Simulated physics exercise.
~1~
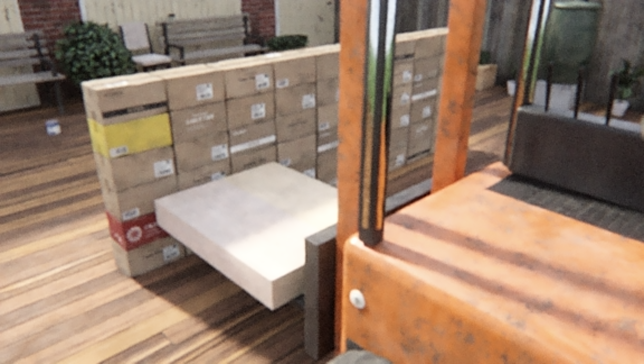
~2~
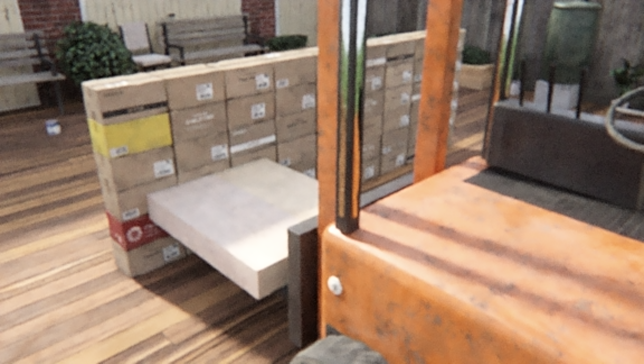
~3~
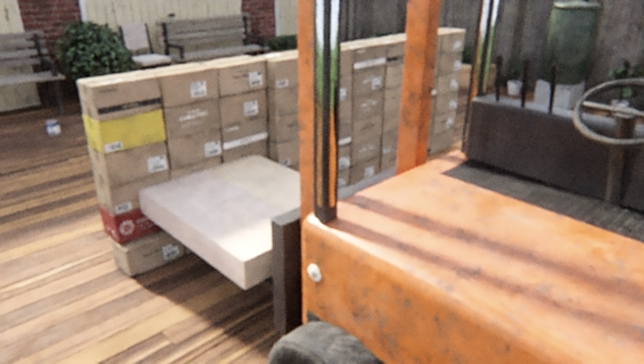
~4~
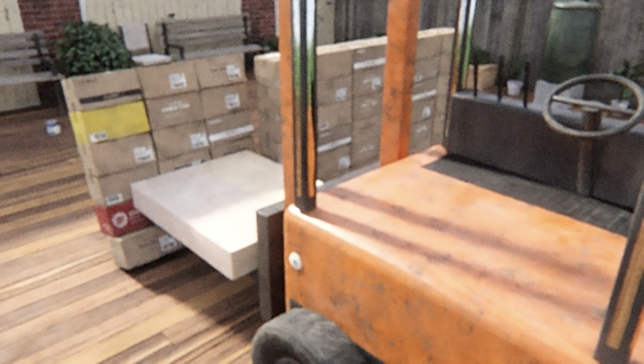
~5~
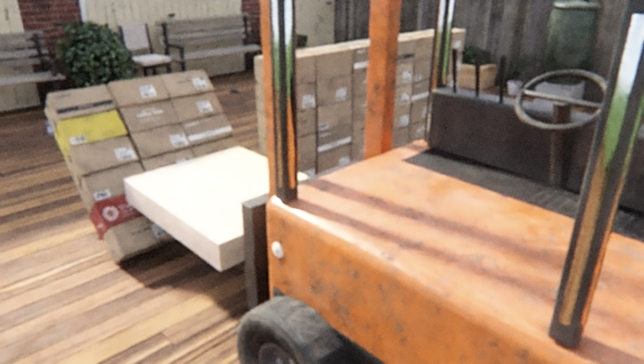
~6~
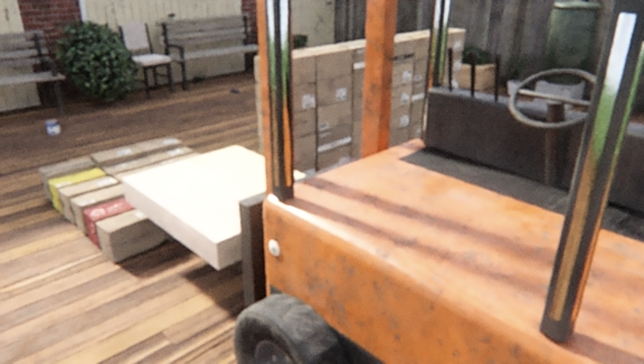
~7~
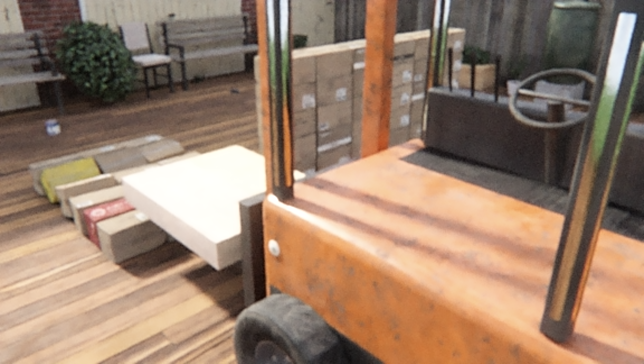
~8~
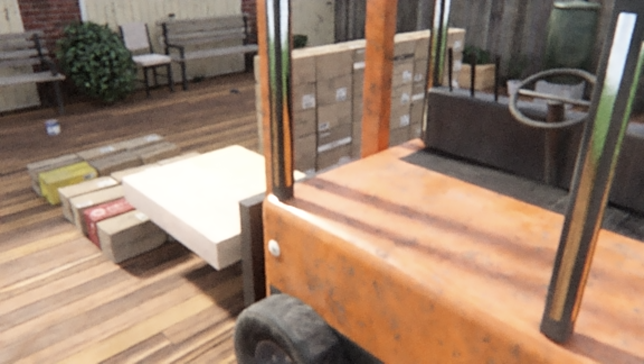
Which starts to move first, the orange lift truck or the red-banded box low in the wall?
The orange lift truck moves first. It is already creeping left while the red-banded box is still in its place, and the box only shifts and tilts afterwards.
